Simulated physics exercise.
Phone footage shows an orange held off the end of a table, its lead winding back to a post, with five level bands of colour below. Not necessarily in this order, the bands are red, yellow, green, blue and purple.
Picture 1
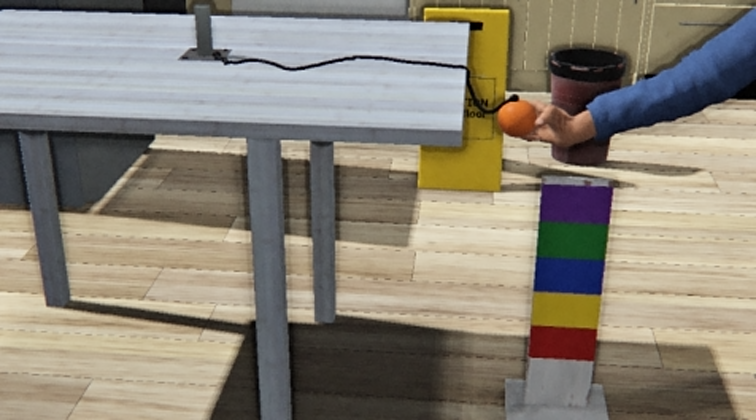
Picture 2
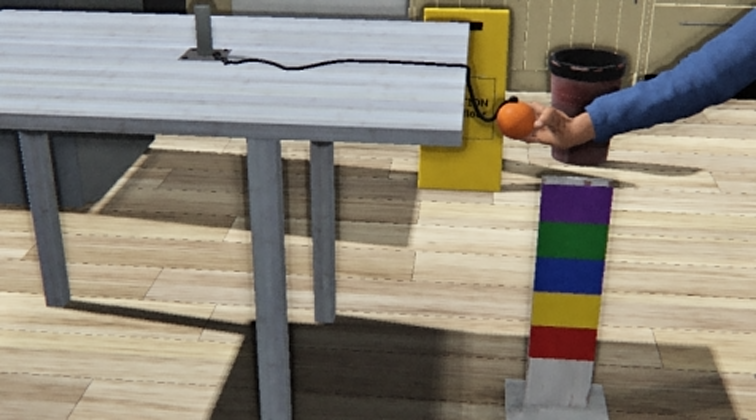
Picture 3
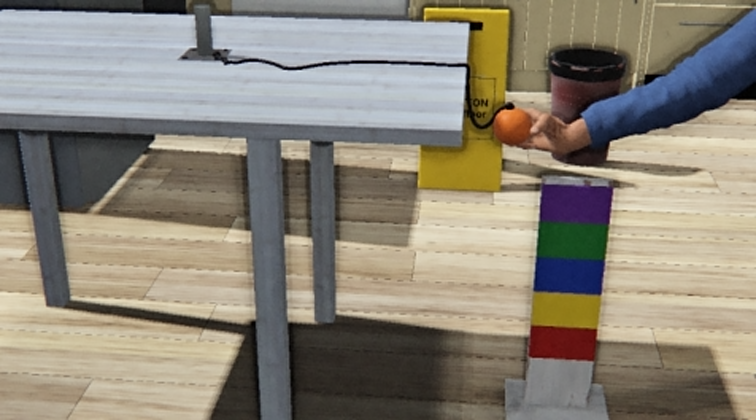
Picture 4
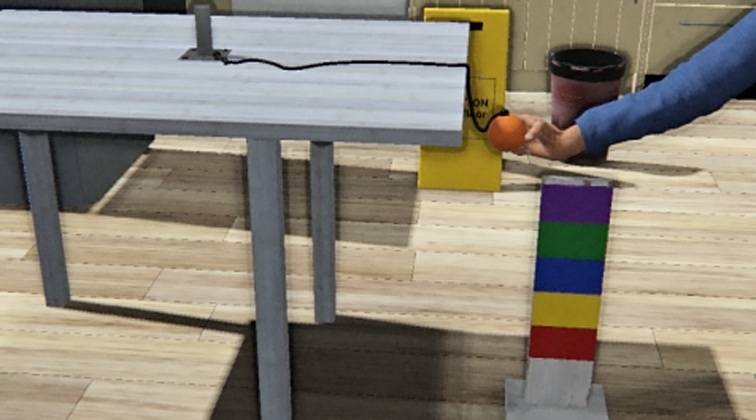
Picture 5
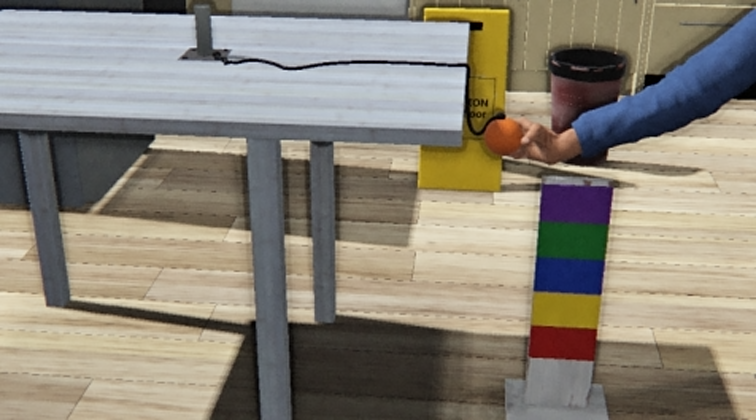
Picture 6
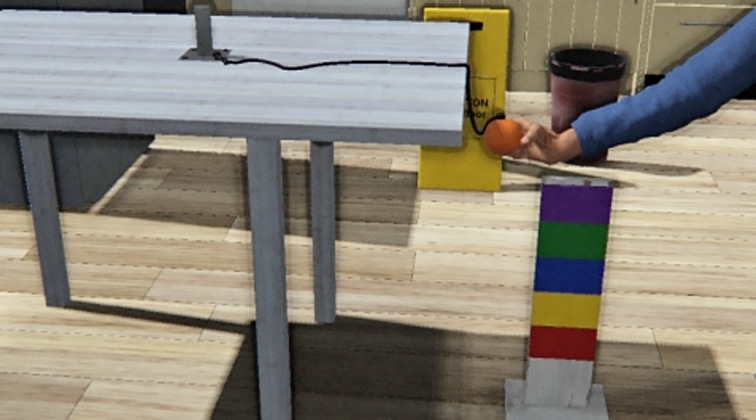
Orange on a dark cord held by a blue-sleeved hand beyond a table's edge, shifting slightly down and left, then staying still.
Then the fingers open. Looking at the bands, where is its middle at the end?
Its middle is at the green band.
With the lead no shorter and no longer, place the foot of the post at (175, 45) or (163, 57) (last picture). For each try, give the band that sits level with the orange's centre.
It comes out purple the first time and purple the second time.
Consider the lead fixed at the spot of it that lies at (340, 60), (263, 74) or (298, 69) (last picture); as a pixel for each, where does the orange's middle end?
First near (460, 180), then near (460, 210), then near (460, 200).
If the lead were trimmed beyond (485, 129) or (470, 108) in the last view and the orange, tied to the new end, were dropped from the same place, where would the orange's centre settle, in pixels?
First try near (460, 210), second near (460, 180).
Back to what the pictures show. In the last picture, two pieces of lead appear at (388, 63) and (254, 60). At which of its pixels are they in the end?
At (435, 69), then (287, 59).
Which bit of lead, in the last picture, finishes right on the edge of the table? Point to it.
Location: About (420, 64).
A little later, orange near (473, 220); level with green.
Next, orange near (464, 237); level with green.
When it is over, orange near (462, 237); level with green. At green.
